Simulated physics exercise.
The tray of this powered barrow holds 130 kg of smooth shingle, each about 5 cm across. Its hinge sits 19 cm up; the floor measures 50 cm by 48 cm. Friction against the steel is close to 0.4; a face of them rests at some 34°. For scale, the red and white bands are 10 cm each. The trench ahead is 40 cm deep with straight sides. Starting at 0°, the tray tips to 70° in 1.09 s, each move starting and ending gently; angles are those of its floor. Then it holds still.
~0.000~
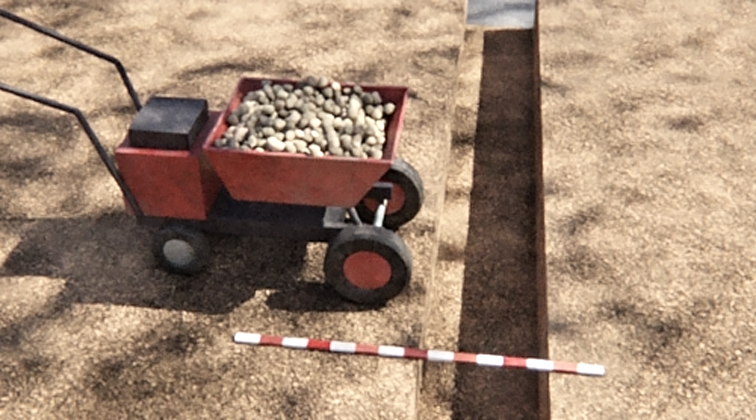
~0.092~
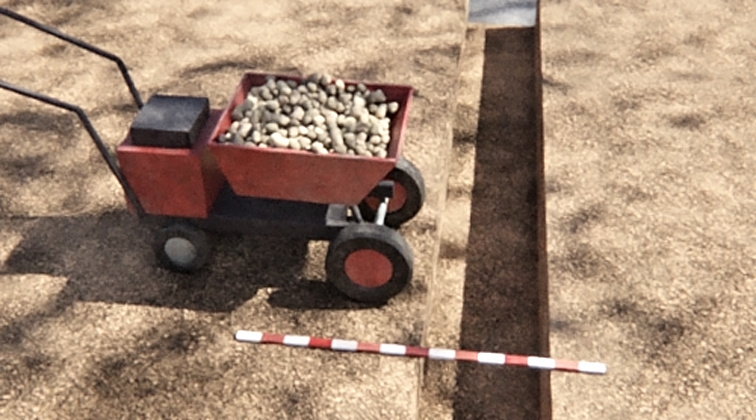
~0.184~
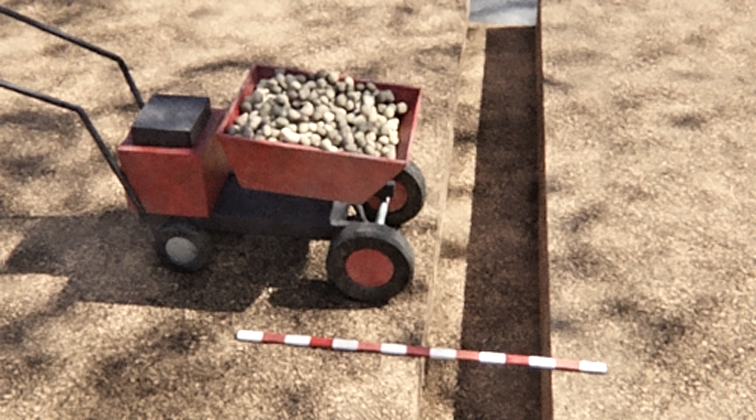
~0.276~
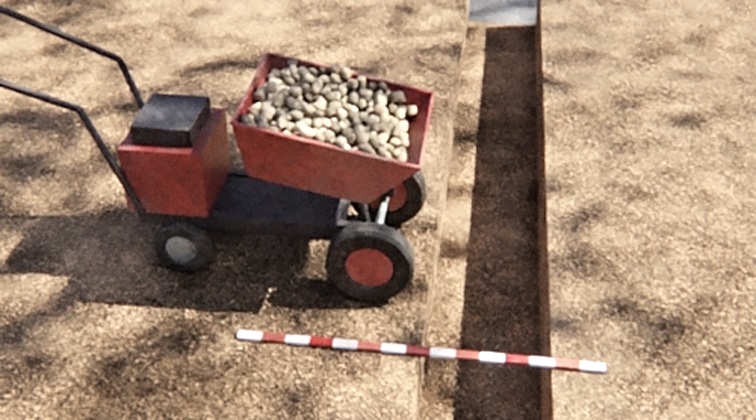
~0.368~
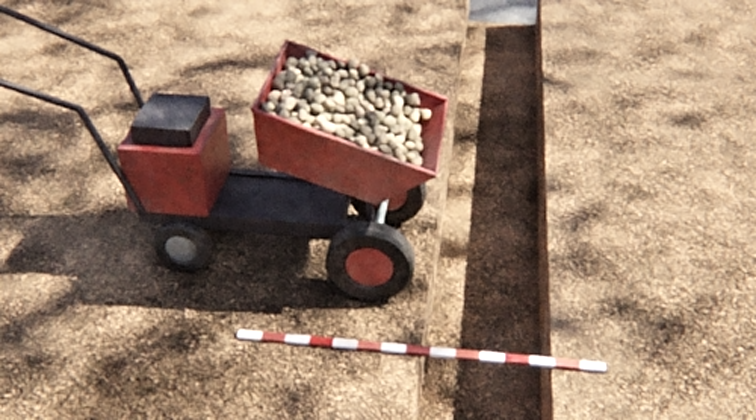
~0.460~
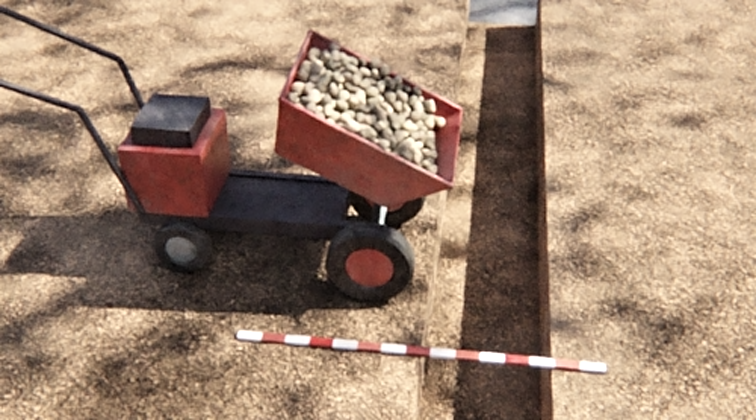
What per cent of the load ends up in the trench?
Some 58 per cent of it.
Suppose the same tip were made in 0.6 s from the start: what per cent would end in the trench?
It would be near 40 per cent.
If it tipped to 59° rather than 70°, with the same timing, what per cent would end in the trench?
In that case some 45 per cent.
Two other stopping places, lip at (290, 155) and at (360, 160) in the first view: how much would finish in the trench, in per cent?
Near 100 per cent from the first place, 85 from the second.
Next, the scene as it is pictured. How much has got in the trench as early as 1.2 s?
About 20 per cent by then.
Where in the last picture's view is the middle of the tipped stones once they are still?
Their middle is at about (536, 318).
After 0.8 s the floor is at 59°; 99 % in the tray, 1 % in the trench; the foremost stones are at (508, 199).
After 1.2 s the floor is at 70°; 55 % in the tray, 21 % in the trench, 24 % past the trench; the foremost stones are at (622, 284).
After 1.5 s the floor is at 70°; 26 % in the tray, 33 % in the trench, 42 % past the trench; the foremost stones are at (748, 289).
After 3.5 s the floor is at 70°; 0 % in the tray, 58 % in the trench, 42 % past the trench; the foremost stones are past the picture's edge.
